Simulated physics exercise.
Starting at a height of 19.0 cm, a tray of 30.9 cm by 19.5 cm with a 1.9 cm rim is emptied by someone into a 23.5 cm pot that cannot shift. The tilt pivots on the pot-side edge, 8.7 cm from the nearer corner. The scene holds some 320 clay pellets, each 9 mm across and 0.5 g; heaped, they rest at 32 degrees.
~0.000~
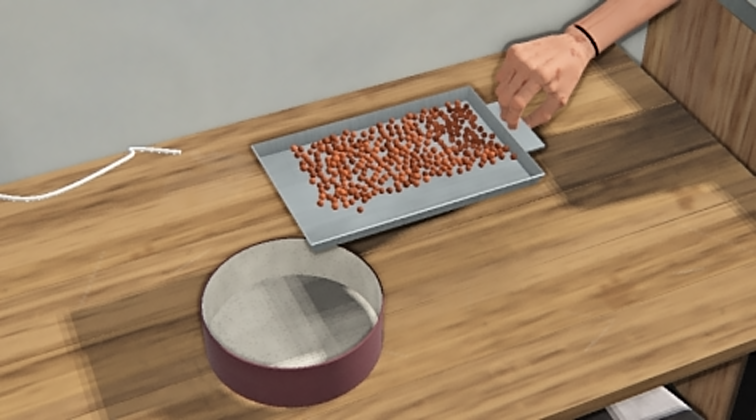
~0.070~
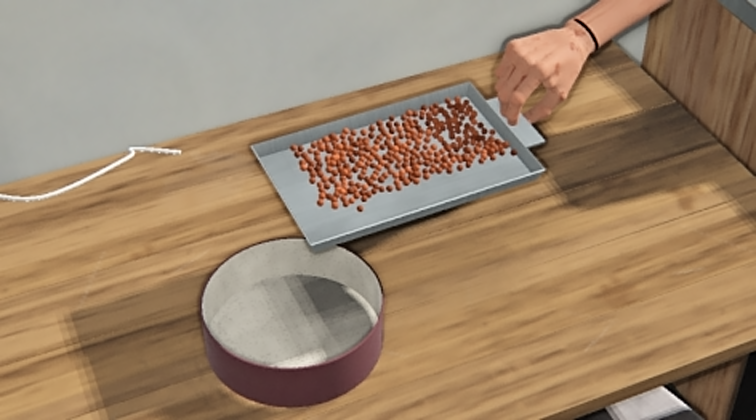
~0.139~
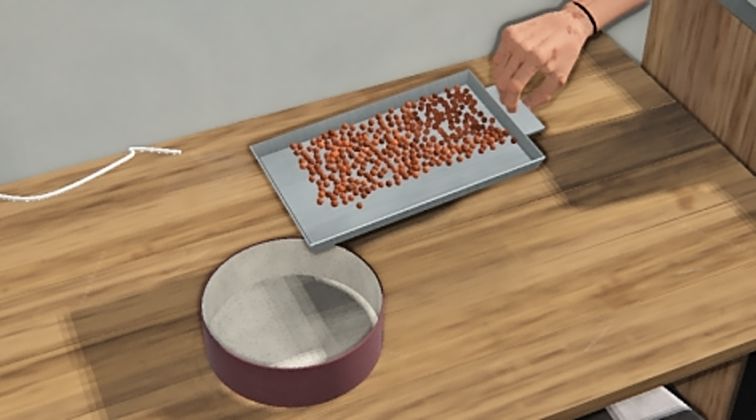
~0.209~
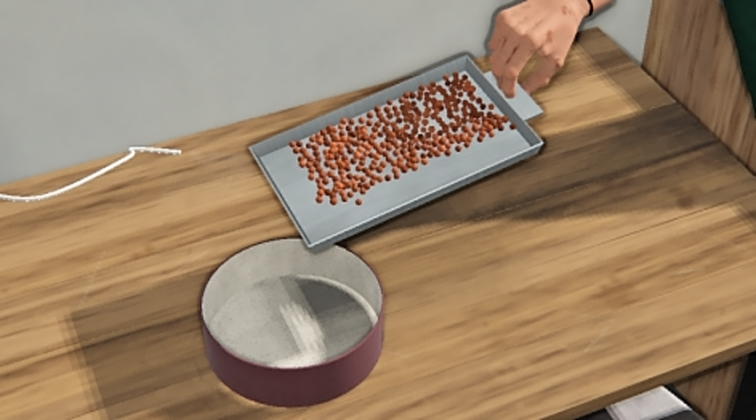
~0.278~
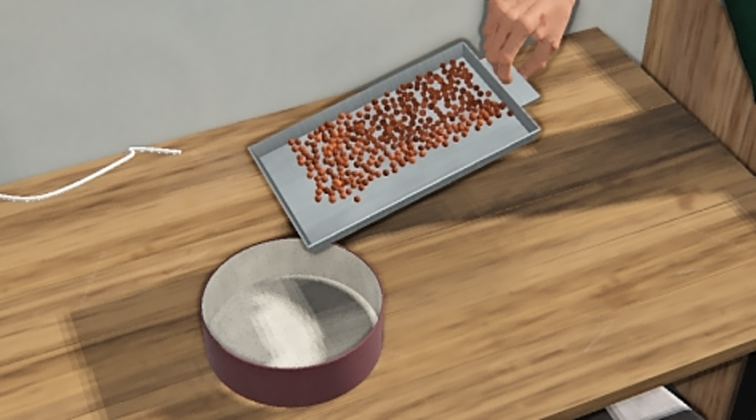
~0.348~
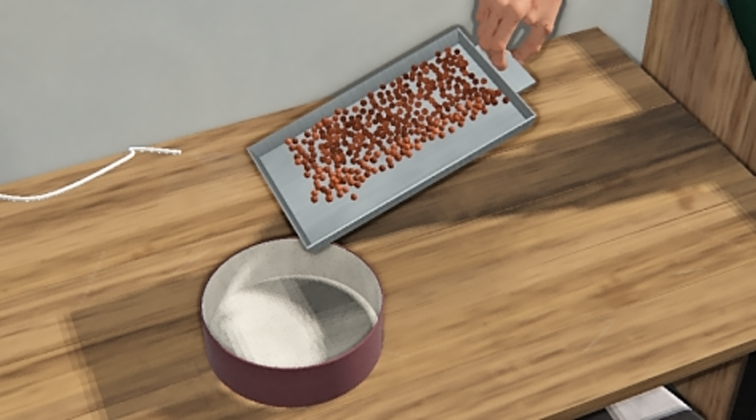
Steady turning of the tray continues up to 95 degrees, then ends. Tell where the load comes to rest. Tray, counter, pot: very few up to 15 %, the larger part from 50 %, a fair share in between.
Tray very few; counter a fair share; pot the larger part.
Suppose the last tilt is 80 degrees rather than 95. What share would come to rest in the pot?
It would land at about 70 percent.
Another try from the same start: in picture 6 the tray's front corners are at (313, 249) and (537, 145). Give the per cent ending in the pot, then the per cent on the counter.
Pot 100; counter 0.
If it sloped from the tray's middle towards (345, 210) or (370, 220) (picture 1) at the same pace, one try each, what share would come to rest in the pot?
I'd put it at roughly 100 per cent for the first tilt and roughly 100 per cent for the second.
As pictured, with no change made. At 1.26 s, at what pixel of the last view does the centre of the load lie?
My estimate is roughly (279, 190).
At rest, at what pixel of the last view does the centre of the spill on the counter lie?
Around (201, 279).
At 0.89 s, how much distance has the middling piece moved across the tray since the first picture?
13 cm.
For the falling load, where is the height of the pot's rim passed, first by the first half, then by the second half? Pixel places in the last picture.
It passes about (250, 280) first and (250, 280) afterwards.
After 0.89 s, tilt 55 degrees; the tray holds 100 %, the pot 0 %.
Then, at 1.26 s, tilt 79 degrees; the tray holds 80 %, the pot 10 %.
After 1.71 s, tilt 95 degrees; the tray holds 0 %, the pot 65 %.
In the end, at 2.3 s, tray 0 %, counter 30 %, pot 70 %.
